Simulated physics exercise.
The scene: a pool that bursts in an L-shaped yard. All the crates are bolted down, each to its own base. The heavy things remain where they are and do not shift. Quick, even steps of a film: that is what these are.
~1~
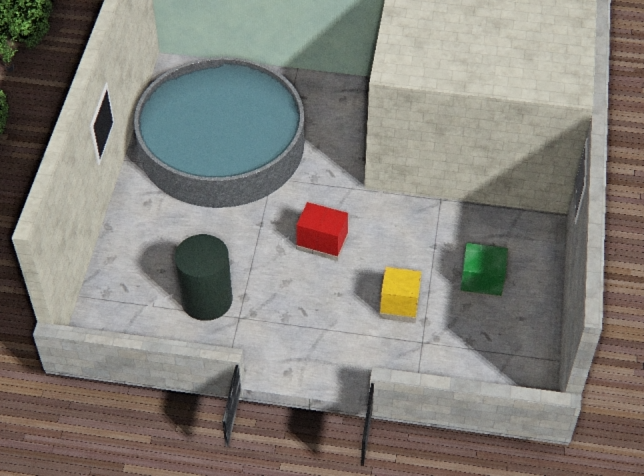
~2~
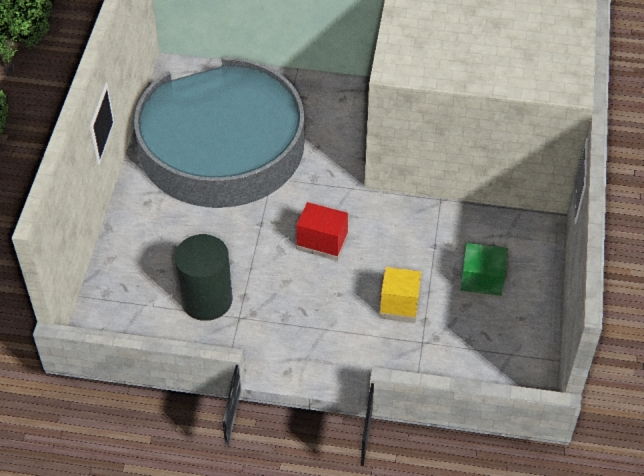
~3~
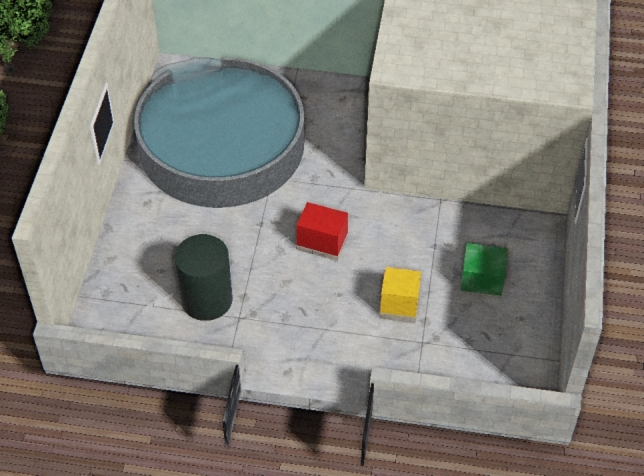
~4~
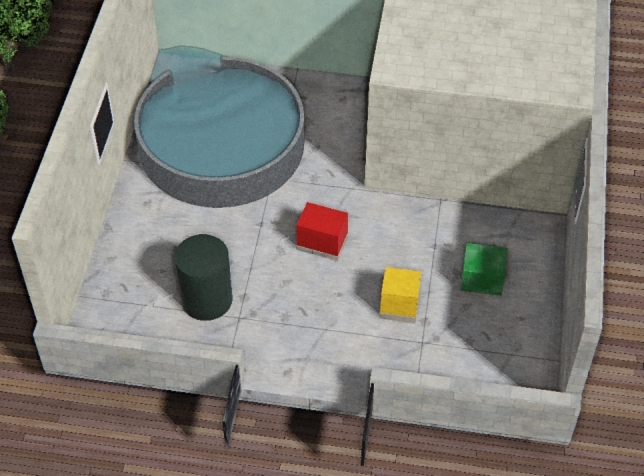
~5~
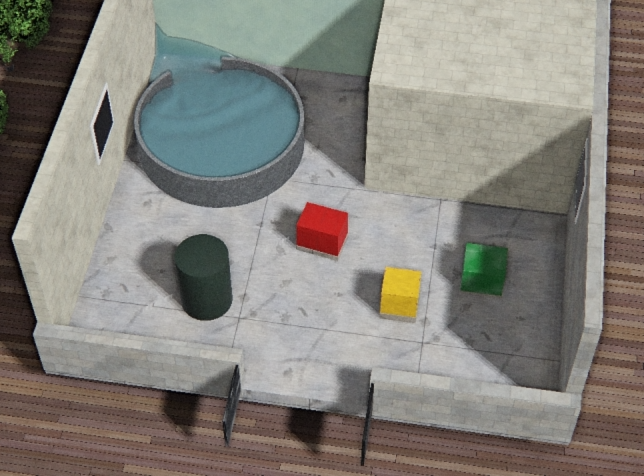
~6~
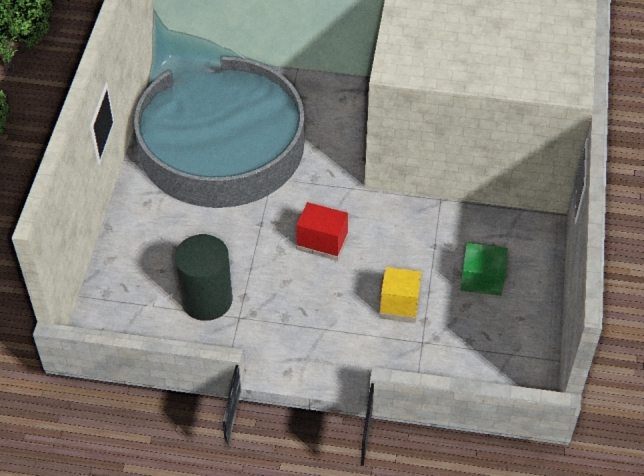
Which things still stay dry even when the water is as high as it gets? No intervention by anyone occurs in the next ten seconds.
One by one: The yellow crate remains untouched by water; the green crate is touched by water; the red crate is touched by water.
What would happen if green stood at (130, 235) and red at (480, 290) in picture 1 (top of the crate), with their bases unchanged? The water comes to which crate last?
My guess is the red one.
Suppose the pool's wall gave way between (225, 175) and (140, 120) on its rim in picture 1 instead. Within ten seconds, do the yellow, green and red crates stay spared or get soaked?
As I see it, yellow gets reached, green gets reached and red gets reached.
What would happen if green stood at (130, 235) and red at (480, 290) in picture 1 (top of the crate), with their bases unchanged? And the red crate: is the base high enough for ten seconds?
As for red crate, it stays clear.
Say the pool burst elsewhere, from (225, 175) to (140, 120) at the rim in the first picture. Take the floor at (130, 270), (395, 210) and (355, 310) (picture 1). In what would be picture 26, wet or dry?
Taken in turn, that's reached, not reached, and finally reached.
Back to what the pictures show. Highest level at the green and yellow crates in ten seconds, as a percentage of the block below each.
About 220 % and 60 %.
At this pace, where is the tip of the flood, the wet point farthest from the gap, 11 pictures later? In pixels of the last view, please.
Close to (91, 261).
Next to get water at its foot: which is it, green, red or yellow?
That would be the one in red.
A moment on, water covers 10 % of the floor; the yellow crate not reached, the green crate not reached, the red crate not reached.
Next, water covers 20 % of the floor; the yellow crate not reached, the green crate not reached, the red crate not reached.
Then, water covers 40 % of the floor; the yellow crate not reached, the green crate not reached, the red crate water round its plinth.
Later, water covers 70 % of the floor; the yellow crate water round its plinth, the green crate water round its plinth, the red crate water round its plinth.
In the end, water covers 90 % of the floor; the yellow crate stayed above the water, the green crate was topped, the red crate was topped.
